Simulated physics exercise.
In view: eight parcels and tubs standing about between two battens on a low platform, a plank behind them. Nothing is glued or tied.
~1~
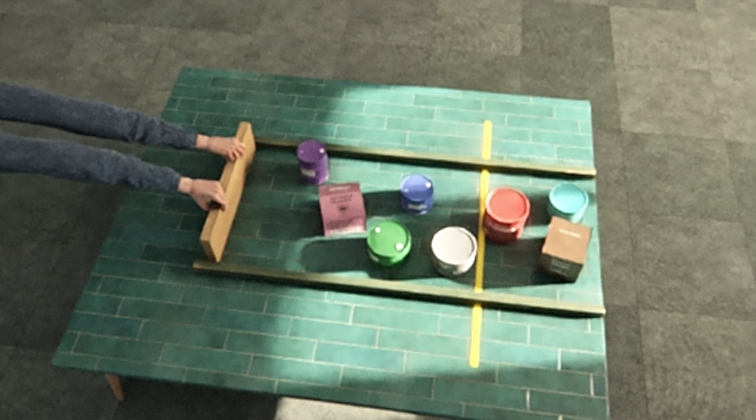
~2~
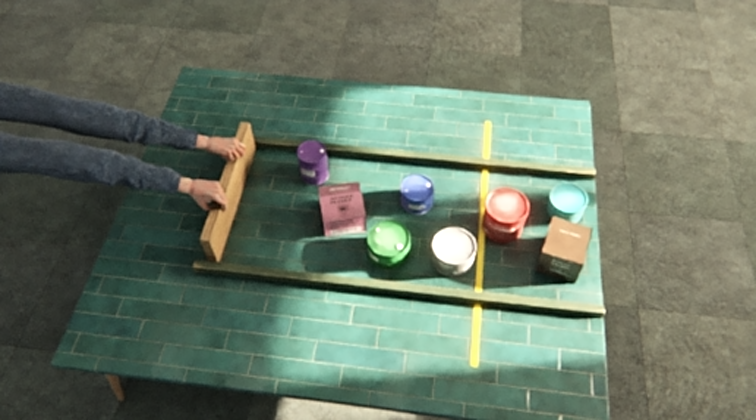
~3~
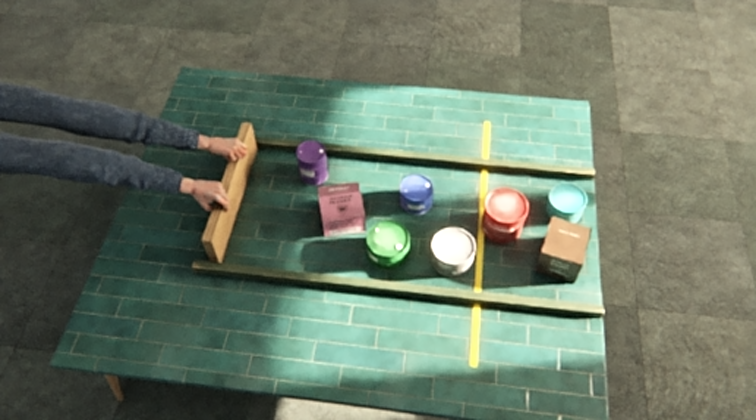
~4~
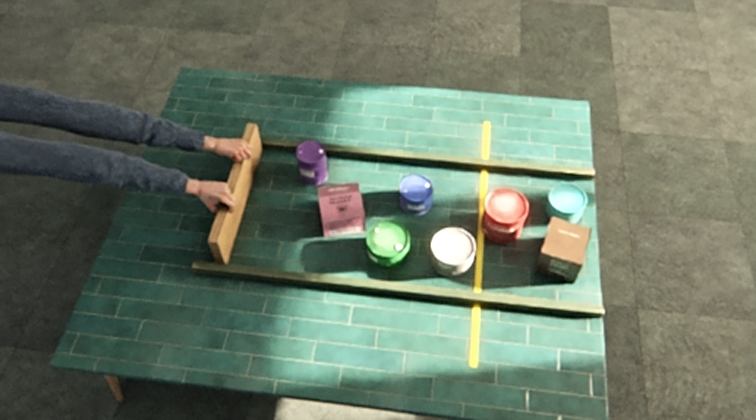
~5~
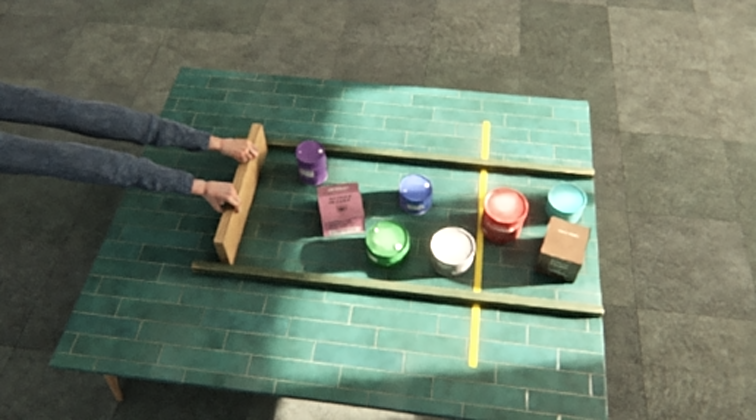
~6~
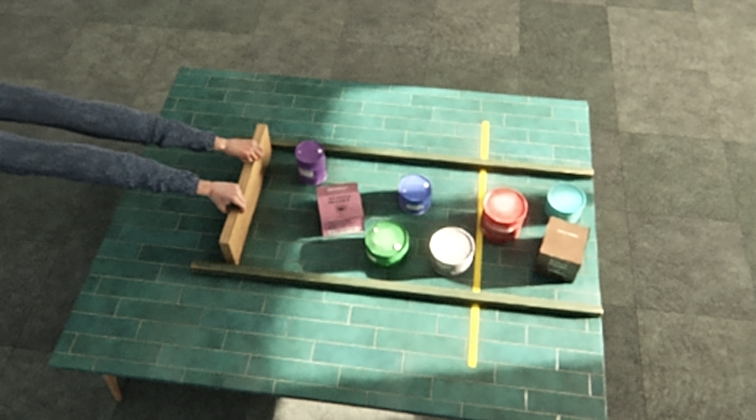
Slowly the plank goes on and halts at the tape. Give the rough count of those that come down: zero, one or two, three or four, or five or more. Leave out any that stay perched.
In the end the number that fall off is zero.
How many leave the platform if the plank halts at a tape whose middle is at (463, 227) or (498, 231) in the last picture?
Try by try, 0 and 1.
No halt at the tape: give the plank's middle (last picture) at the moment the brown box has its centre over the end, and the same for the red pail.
At (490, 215) for the brown box; at (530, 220) for the red pail.
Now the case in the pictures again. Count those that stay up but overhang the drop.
1 of them.
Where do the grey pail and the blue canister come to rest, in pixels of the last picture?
The grey pail stops around (543, 261); the blue canister around (527, 196).
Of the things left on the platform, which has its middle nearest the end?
Foremost is the brown box.
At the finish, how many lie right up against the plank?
It touches 3.
A little later, none off yet; turquoise pail at rest near (564, 204); brown box at rest near (562, 250); red pail at rest near (502, 216).
When it is over, the number that fall off is zero.
